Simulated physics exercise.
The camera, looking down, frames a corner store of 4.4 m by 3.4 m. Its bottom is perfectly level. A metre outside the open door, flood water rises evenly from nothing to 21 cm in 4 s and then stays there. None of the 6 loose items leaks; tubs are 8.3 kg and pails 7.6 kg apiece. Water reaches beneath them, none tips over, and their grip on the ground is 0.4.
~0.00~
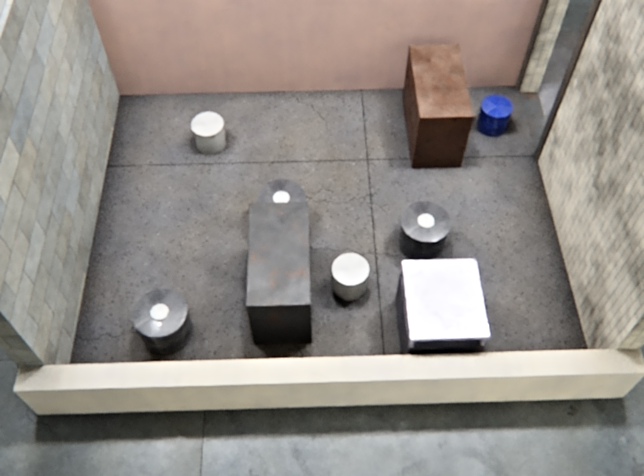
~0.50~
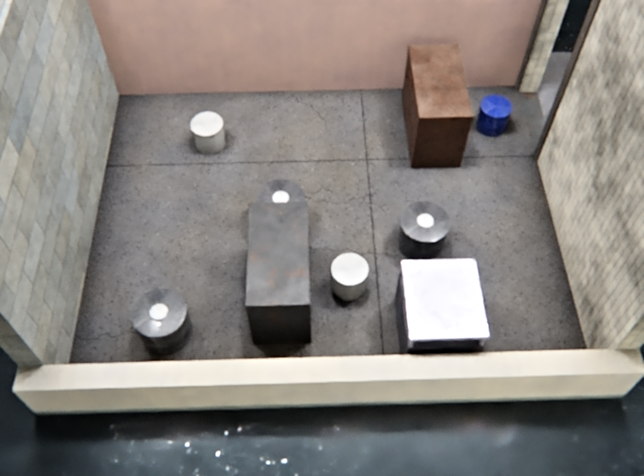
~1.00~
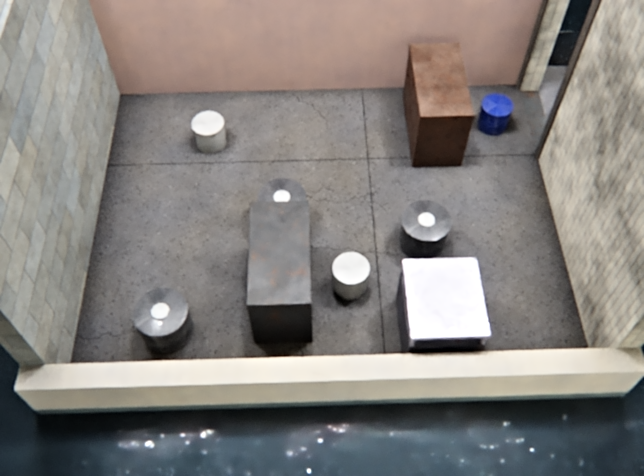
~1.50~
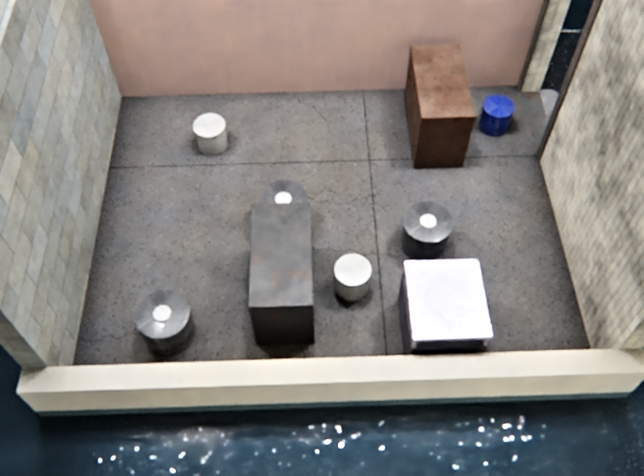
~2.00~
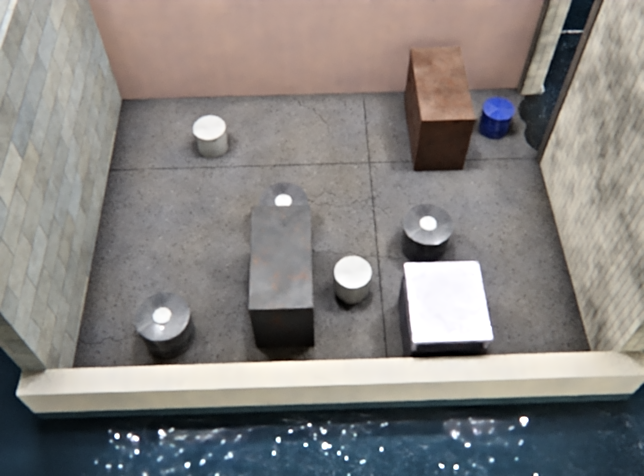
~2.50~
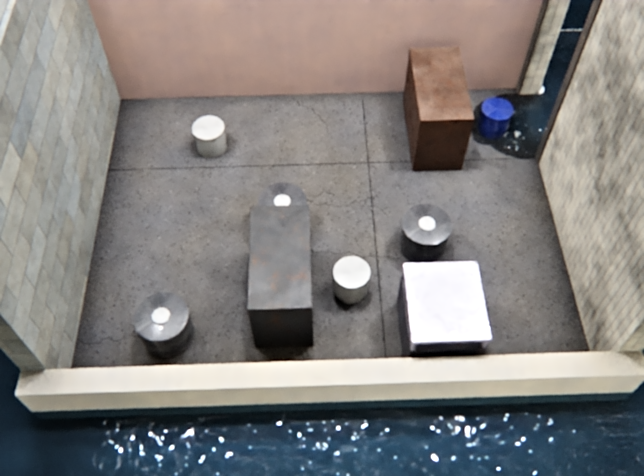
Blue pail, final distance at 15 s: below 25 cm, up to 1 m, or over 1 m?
Long gone.
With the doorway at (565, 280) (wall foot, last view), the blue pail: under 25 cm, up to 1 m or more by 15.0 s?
The blue pail ends up almost where it started.
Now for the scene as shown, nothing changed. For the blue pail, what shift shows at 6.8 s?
It is about 200 cm out of place by then.
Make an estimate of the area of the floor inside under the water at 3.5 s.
About 2.0 m2 is covered.
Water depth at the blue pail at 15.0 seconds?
Around 7 cm.
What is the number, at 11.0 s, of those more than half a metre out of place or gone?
Count: 3.
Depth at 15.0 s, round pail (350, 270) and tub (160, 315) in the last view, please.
13 and 9 cm.
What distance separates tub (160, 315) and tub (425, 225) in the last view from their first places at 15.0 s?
The first is 50 cm from its start, the second 100 cm.
After 3.5 s the blue pail is near (474, 111), 0.2 m from its start, aground; 0 afloat.
After 6.8 s the blue pail is near (543, 289), 2.1 m from its start, aground; 1 afloat.
After 11.0 s the blue pail is near (473, 265), 2.0 m from its start, afloat; 2 afloat.
After 15.0 s the blue pail is near (288, 132), 2.2 m from its start, aground; 3 afloat.
